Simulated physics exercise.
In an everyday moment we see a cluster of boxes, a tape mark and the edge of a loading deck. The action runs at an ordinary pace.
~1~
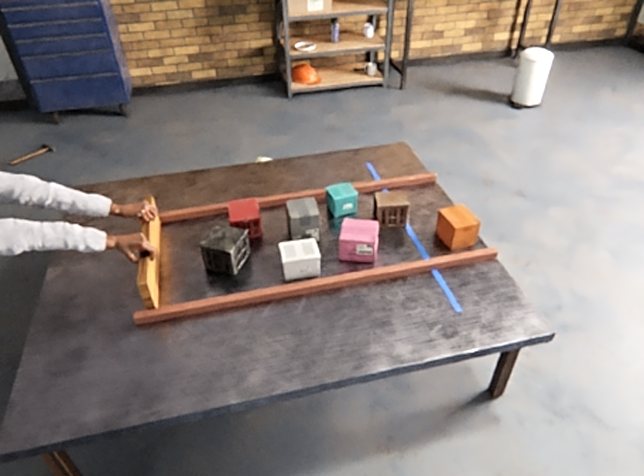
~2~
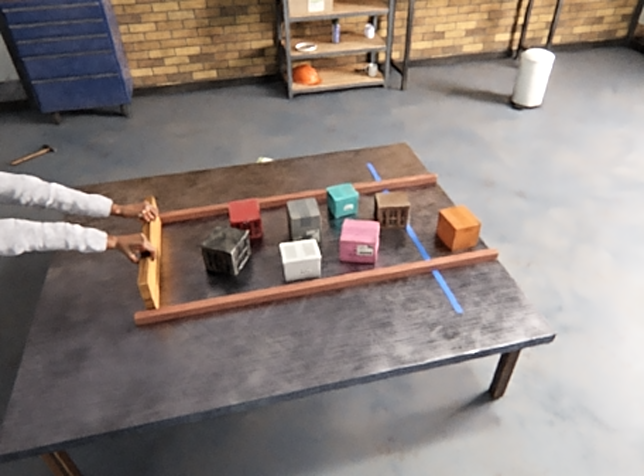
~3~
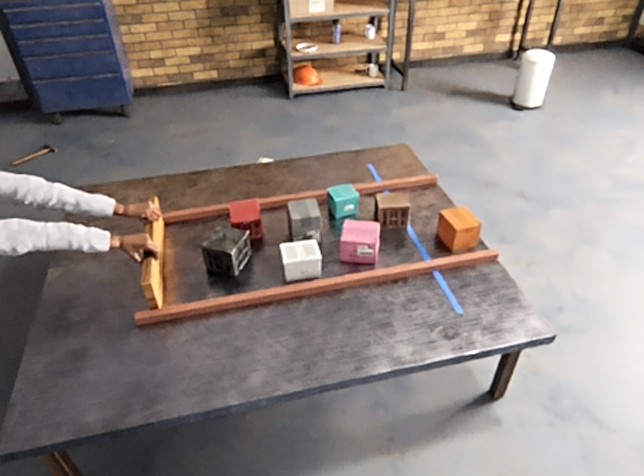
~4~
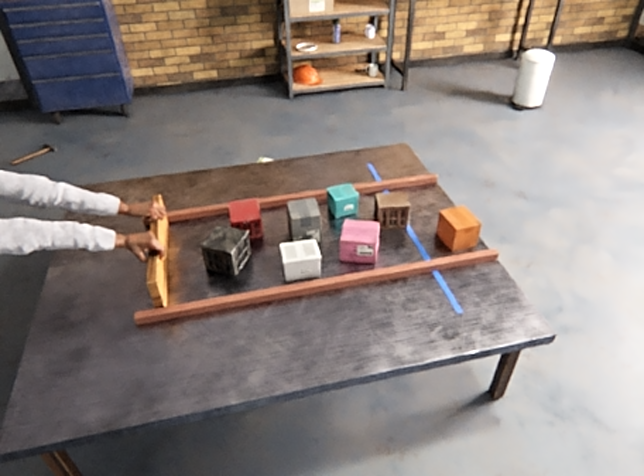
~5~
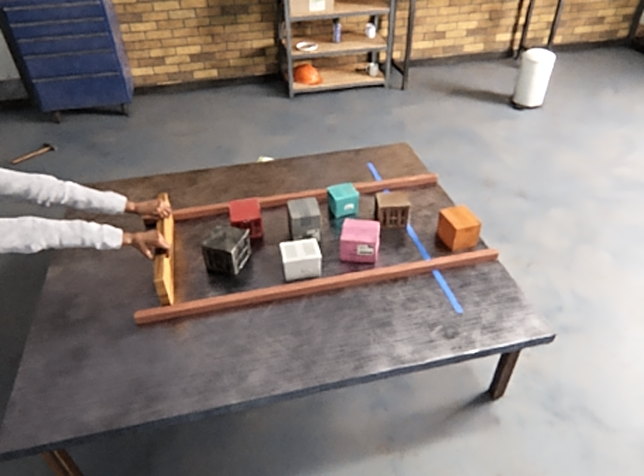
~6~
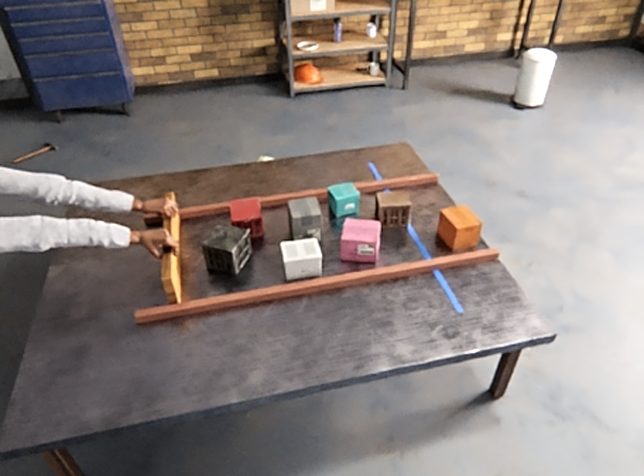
The clip shows two hands sliding an upright wooden plank a short way to the right between two rails on a dark table, toward a cluster of coloured boxes that stay still around a strip of blue tape.
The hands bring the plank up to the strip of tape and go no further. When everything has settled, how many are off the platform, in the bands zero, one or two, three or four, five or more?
I foresee one or two drops here.
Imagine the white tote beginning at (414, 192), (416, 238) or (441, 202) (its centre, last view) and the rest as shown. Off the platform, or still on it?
At the three spots, the white tote tips over, keeps its place and tips over.
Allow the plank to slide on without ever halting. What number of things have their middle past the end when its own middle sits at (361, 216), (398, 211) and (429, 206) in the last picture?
That makes 0, 2, 5.
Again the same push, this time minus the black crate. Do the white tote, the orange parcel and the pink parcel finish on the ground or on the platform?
I'd say the white tote stays aboard, the orange parcel gets knocked off and the pink parcel stays aboard.
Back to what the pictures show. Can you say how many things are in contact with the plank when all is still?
The answer is 3.
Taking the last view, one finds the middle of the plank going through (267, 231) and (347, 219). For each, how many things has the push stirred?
First 3, then 7.
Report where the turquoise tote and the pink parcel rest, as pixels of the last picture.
First object: (431, 187); second object: (464, 221).
Soon after, none off yet; orange parcel at rest near (459, 228); brown crate at rest near (392, 210); turquoise tote at rest near (343, 200).
Then, none off yet; orange parcel at rest near (459, 228); brown crate moved a little near (404, 207); turquoise tote moved about its own width near (364, 197).
By the end, the number that fall off is one or two; fallen, brown crate and orange parcel.
